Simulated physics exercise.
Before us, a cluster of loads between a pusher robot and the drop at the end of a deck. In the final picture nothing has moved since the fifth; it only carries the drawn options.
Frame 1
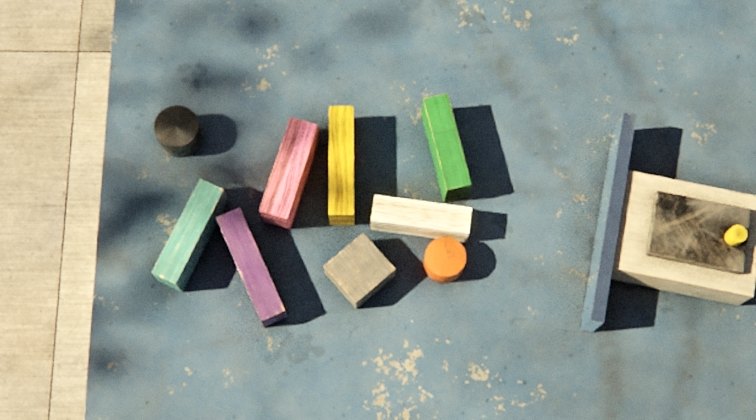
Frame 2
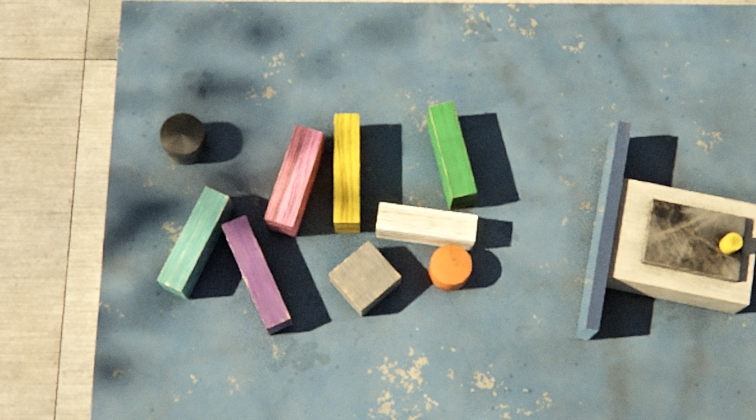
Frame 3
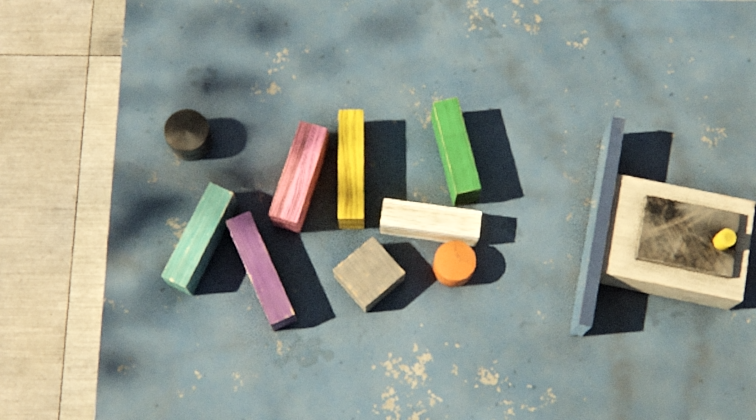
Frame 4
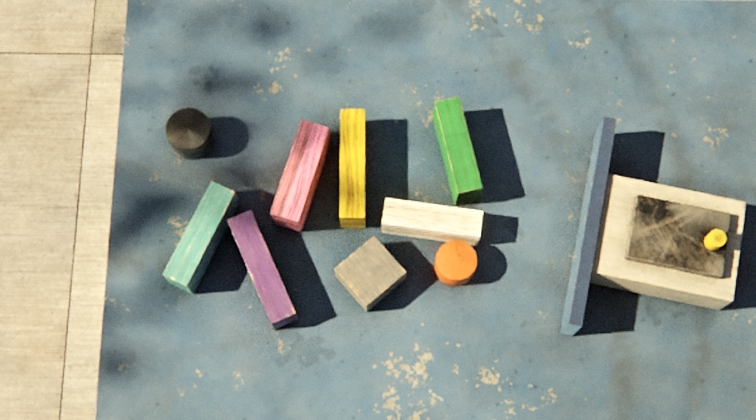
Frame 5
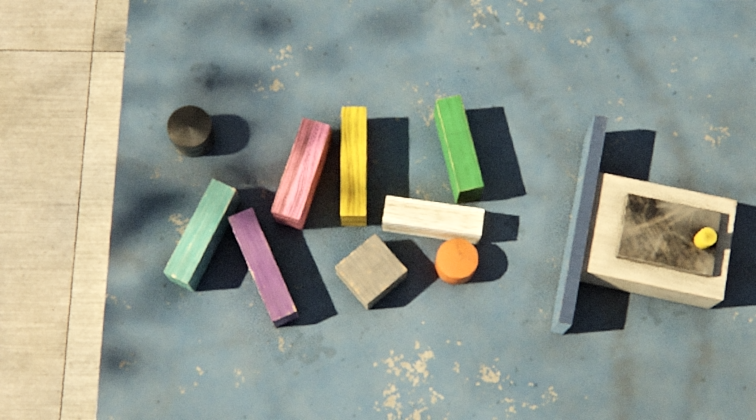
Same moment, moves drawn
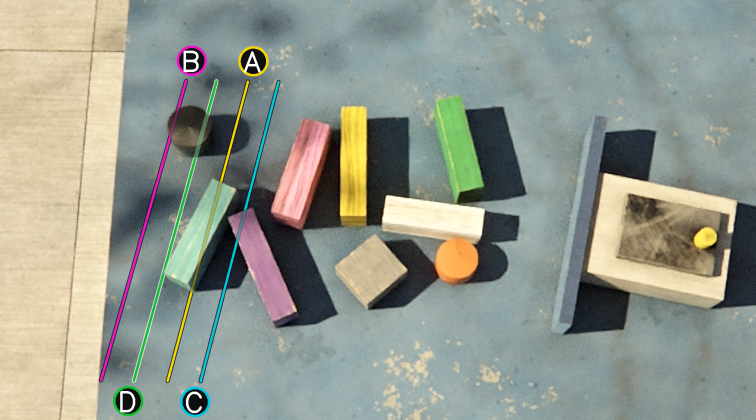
On a worn blue deck, a pale robot with a wide blue blade crept slowly left toward a cluster of colored blocks and round canisters, which stayed in place while the view shifted slightly.
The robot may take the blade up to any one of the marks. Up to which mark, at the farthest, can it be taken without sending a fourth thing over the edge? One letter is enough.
Stop at D.
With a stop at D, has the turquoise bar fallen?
By then, yes.
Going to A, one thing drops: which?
The turquoise bar goes over.
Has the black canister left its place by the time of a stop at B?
Yes.
On the marked copy, A at (209, 226); B at (145, 225); C at (241, 227); D at (177, 226).
Following D. Soon after the start, robot (513, 232); green stick (431, 146); grey crate (361, 277).
Later, robot (364, 230); turquoise bar (152, 236); black canister (179, 117).
In the end, robot (248, 229); turquoise bar over the edge; purple bar over the edge; two fallen.
As for the rest, A is within the limit but short; B drops seven; C is within the limit but short.
